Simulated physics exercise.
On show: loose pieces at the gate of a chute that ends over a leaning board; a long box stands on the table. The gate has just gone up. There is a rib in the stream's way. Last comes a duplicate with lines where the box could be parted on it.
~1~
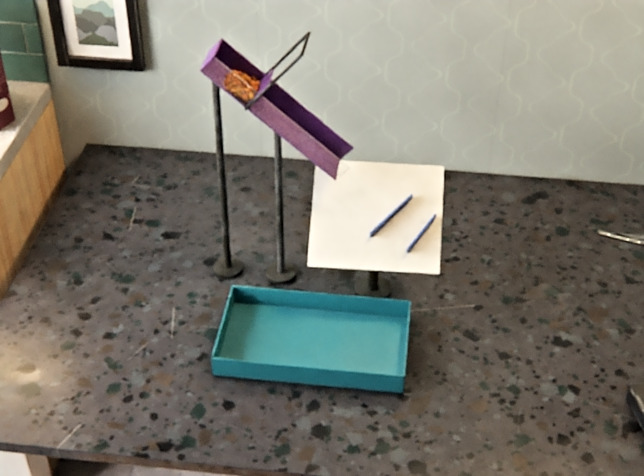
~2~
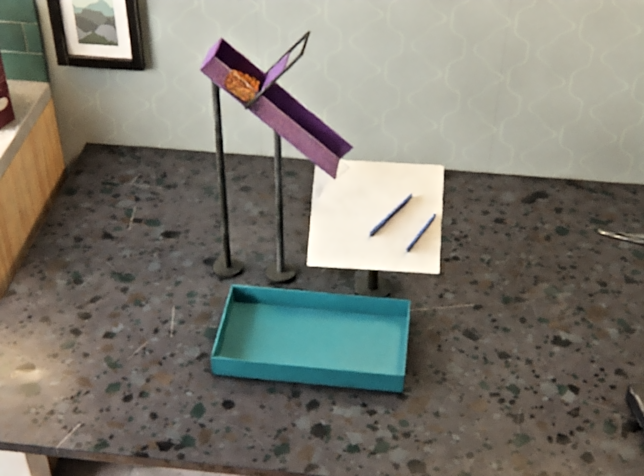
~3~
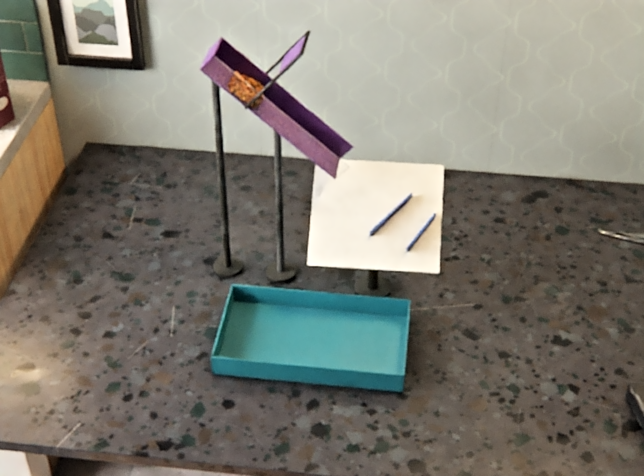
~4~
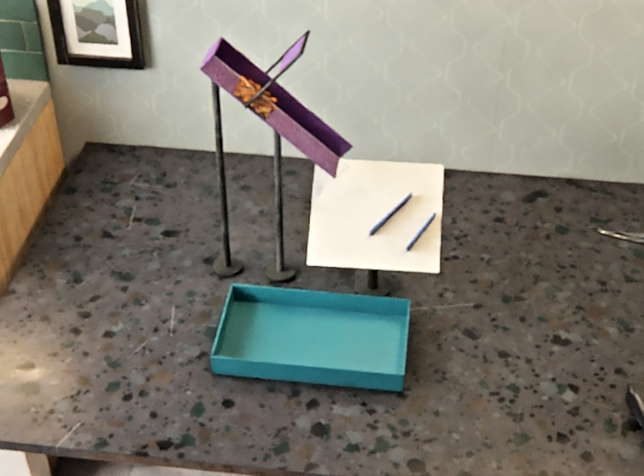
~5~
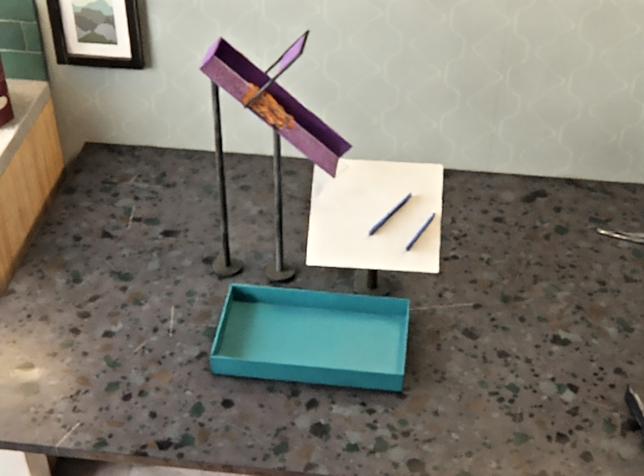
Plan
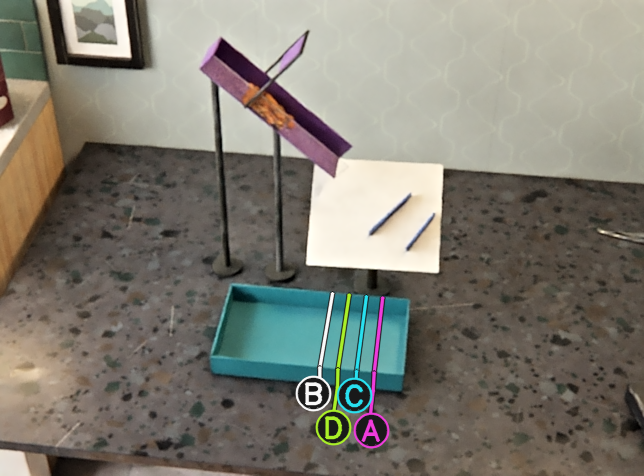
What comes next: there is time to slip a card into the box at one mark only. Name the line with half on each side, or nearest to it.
Go for D.
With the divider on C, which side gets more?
More lands on the left.
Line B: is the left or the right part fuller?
More lands on the right.
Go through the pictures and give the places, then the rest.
Load behind the gate at (240, 84), bits of cat kibble; lip of the chute at (338, 170), sloping fairly steeply, in the first frame.
Middle of the board at (376, 215), tilted fairly steeply; middle of its low edge at (373, 269); of its high edge at (380, 162), in the second frame.
Front corners of the box at (212, 357) and (404, 375), empty; front of the load at (261, 98), in the third frame.
Middle of the load at (254, 94); its front at (274, 109), about a quarter of the way to the lip; rib from (435, 212) to (407, 248); rib from (412, 193) to (370, 232), in the fourth frame.
Middle of the load at (266, 105); its front at (291, 126), about half of the way to the lip, in the fifth frame.
On the marked copy, line A crosses the front rim at (374, 372); line B crosses the front rim at (320, 366); line C crosses the front rim at (356, 370); line D crosses the front rim at (338, 368).
With A, of what is caught, nearly all on the left of the divider, a small part on the right.
With B, of what is caught, a small part on the left of the divider, most on the right.
With C, of what is caught, nearly all on the left of the divider, a small part on the right.
With D, of what is caught, about half on the left of the divider, about half on the right.
